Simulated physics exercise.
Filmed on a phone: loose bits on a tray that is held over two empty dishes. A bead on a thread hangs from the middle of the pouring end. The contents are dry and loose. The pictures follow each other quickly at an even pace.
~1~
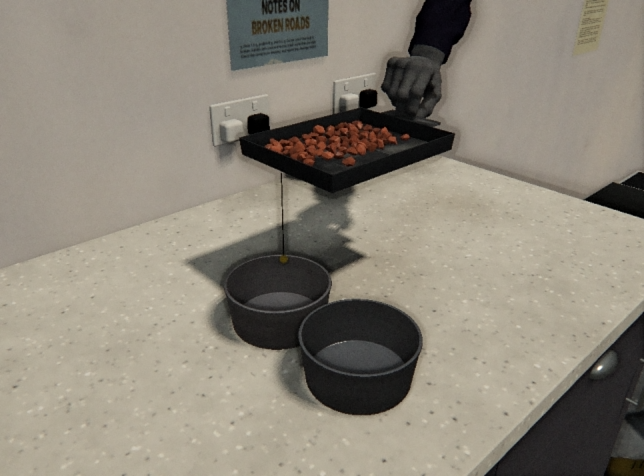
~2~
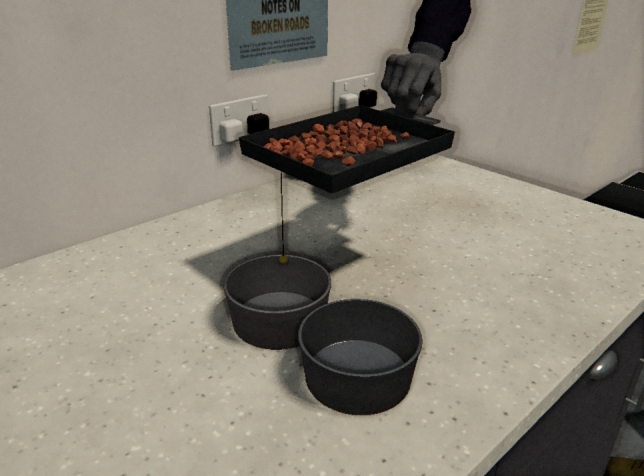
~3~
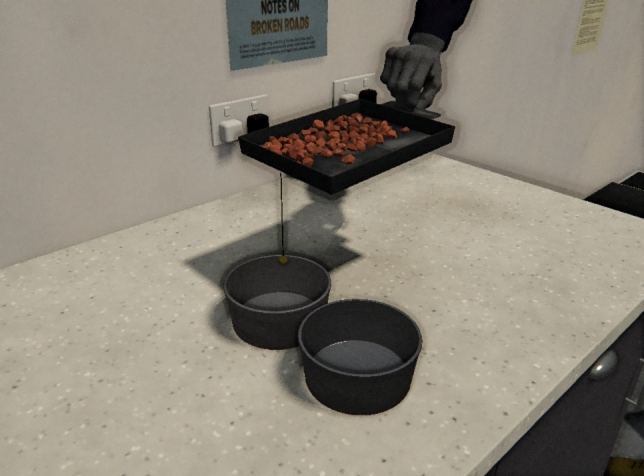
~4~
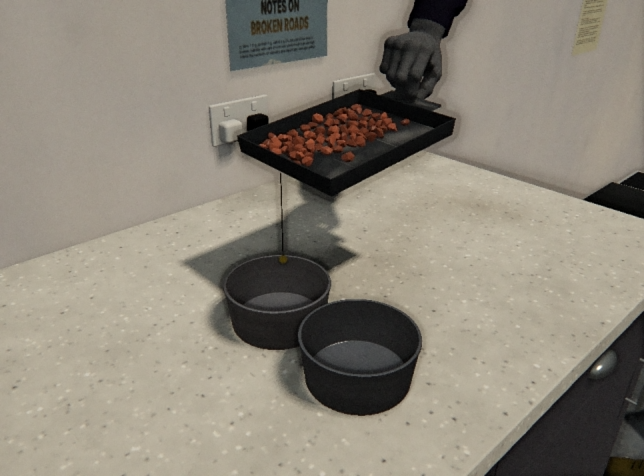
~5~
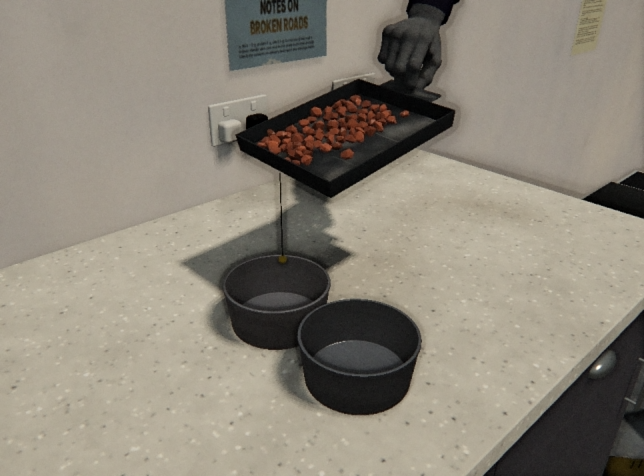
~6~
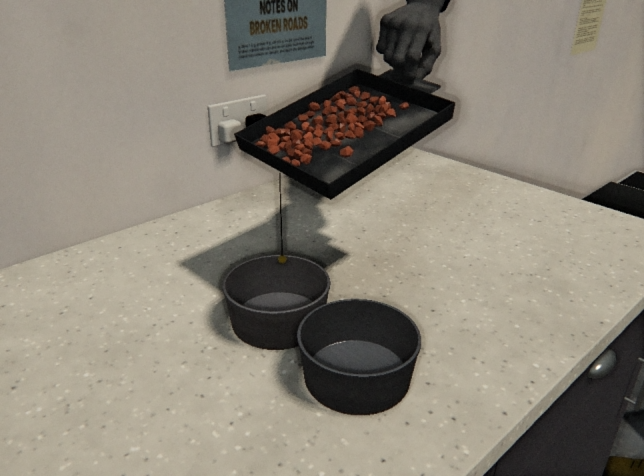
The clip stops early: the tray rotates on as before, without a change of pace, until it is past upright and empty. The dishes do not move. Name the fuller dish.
More goes to the left dish.
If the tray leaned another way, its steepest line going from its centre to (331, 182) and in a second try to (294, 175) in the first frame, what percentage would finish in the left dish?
Roughly 50 per cent, and 70 per cent.
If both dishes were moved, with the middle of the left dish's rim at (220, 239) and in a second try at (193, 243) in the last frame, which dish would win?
First the right one, then right.
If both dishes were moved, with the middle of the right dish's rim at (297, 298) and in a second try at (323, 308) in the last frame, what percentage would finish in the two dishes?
Near 90 % and 80 %.
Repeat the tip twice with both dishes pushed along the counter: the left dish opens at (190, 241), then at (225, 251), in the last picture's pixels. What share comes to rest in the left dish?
Near 0 % and 0 %.
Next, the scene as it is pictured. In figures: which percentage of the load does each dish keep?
Left dish: 60 %, right dish: 20 %.
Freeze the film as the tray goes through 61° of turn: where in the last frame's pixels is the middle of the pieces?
Near (305, 156).
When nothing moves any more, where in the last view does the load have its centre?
At about (287, 329).
Soon after the last picture, tray tipped steeply; nearly all on the tray; a stray few in the air.
A little later, tray tipped past a quarter turn; about a third on the tray; a small part in the right dish; a small part in the left dish; a small part outside both; about a third in the air.
Later still, tray tipped past a quarter turn; about a quarter in the right dish; about two thirds in the left dish; about a quarter outside both.
At rest, tray tipped past a quarter turn; about a quarter in the right dish; about two thirds in the left dish; about a quarter outside both.
